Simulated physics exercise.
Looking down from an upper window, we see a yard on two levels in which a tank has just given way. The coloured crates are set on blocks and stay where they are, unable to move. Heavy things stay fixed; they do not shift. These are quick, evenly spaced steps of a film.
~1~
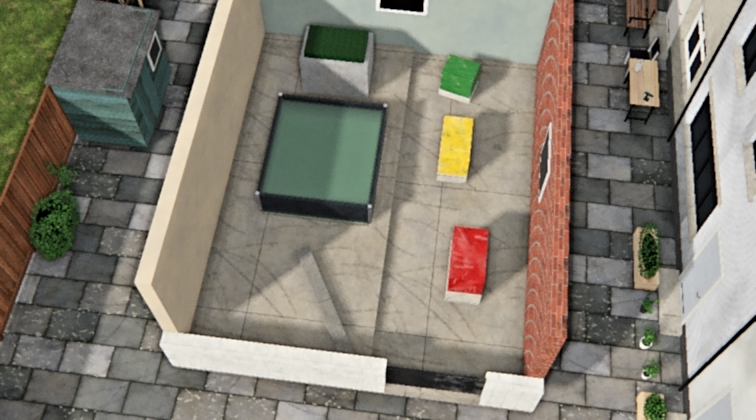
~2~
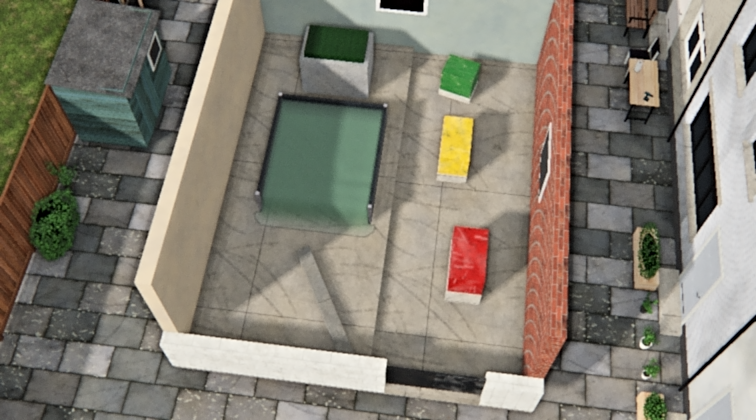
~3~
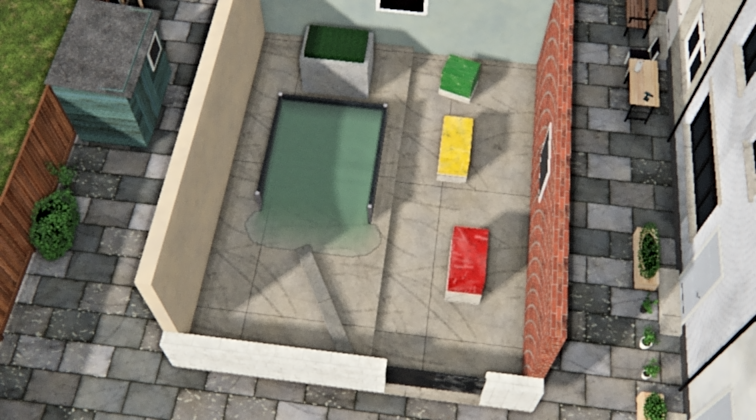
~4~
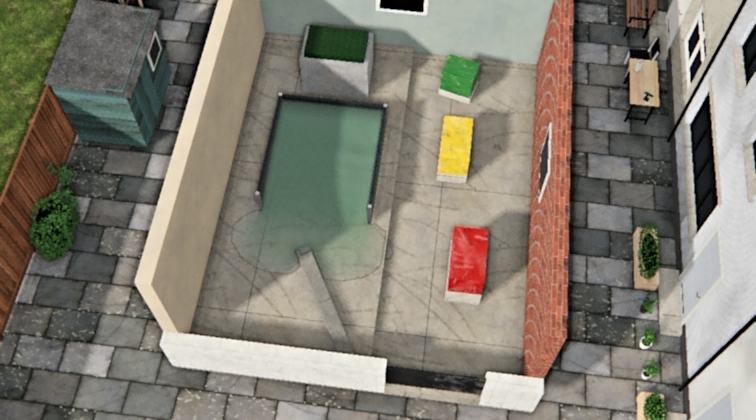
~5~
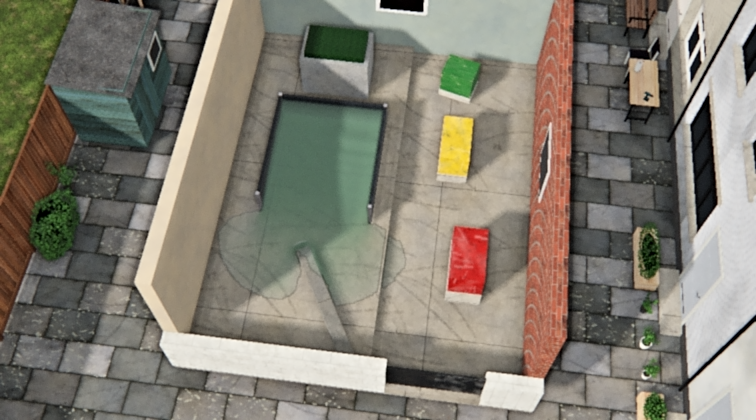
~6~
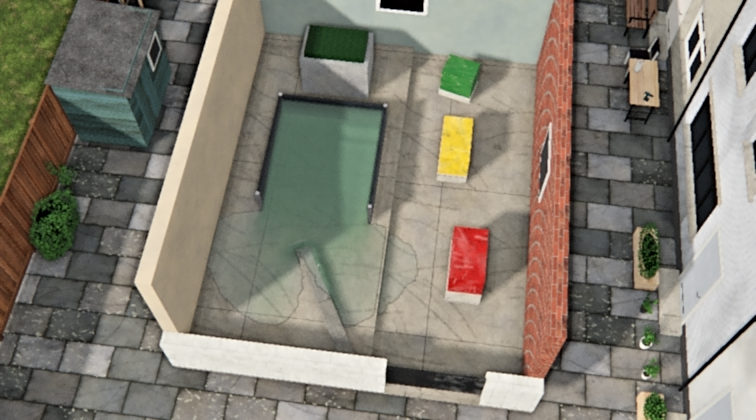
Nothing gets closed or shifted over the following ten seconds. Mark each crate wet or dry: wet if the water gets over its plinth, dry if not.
Red crate dry, green crate dry, yellow crate dry.
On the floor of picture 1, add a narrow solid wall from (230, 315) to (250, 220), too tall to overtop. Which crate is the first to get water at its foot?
It's the red-painted one.
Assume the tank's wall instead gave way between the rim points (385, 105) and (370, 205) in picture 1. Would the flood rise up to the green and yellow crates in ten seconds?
Observed: Green is doused; yellow is doused.
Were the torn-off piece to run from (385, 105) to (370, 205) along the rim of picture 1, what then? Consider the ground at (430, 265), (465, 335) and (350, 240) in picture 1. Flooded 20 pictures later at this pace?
Drenched; drenched; spared.
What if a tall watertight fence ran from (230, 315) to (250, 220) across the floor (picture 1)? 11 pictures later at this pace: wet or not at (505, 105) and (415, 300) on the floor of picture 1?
Untouched, reached.
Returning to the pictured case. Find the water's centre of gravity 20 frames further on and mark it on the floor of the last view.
Close to (343, 281), I reckon.
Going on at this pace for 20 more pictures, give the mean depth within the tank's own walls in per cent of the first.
I'd put it near 20 per cent.
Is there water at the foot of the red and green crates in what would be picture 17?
For the red crate, it has; for the green crate, it has not.
A moment on, water covers 30 % of the floor; the red crate not reached, the green crate not reached, the yellow crate not reached.
Next, water covers 35 % of the floor; the red crate water round its plinth, the green crate not reached, the yellow crate not reached.
Then, water covers 45 % of the floor; the red crate water round its plinth, the green crate not reached, the yellow crate not reached.
Later, water covers 70 % of the floor; the red crate water round its plinth, the green crate water round its plinth, the yellow crate water round its plinth.
In the end, water covers 90 % of the floor; the red crate stayed above the water, the green crate stayed above the water, the yellow crate stayed above the water.
